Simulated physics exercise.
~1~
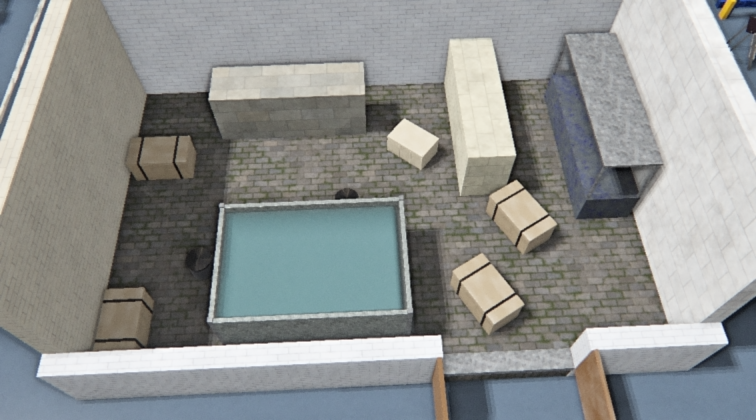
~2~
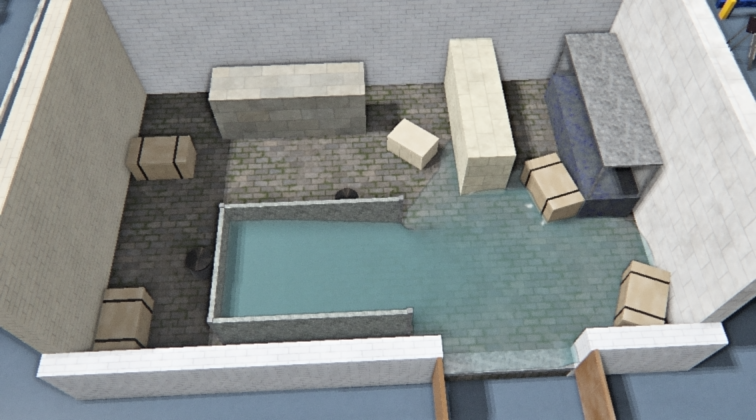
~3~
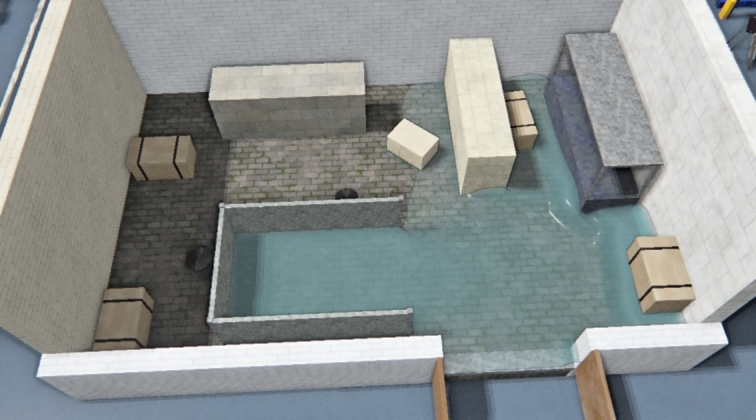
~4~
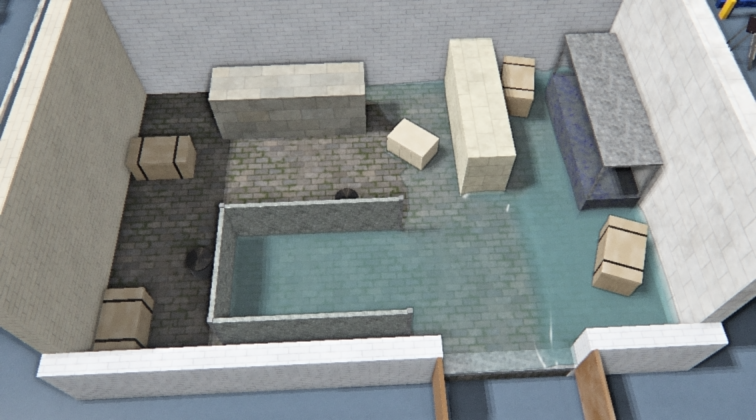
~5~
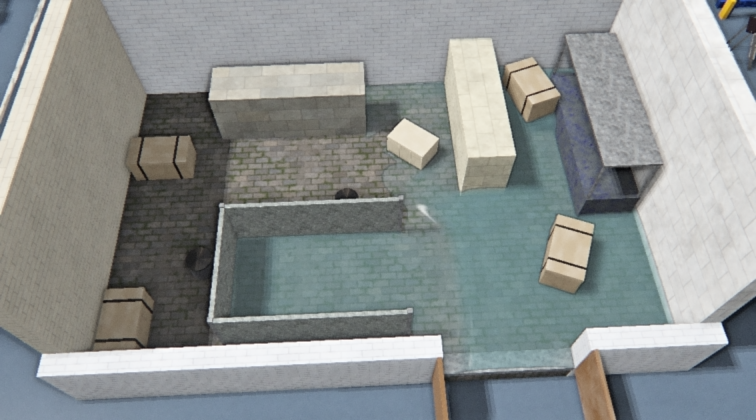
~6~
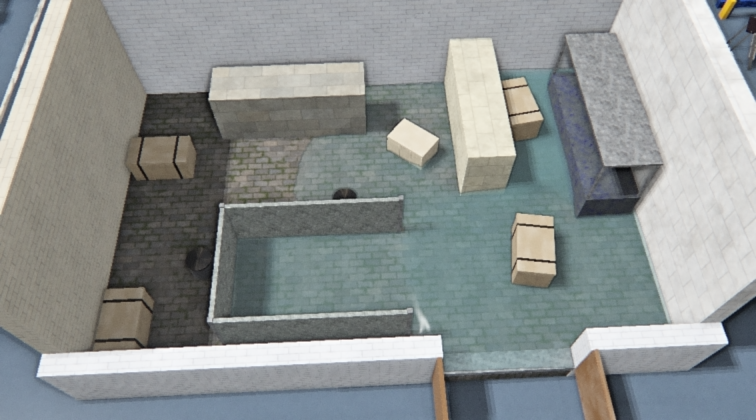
The clip opens on a walled hall seen from above, with a full tank of blue-green water, pale blocks and strapped crates on a paved floor. The tank's right side gives way and water rushes out, carrying the nearest crate toward the right wall and pushing another up and slightly right. As the water spreads, the second crate slips behind the tall pale block and travels toward the back wall. The first then drifts back leftward. Finally, the water reaches past the small pale block, leaving the far left dry, while the second crate settles back beside the tall block.
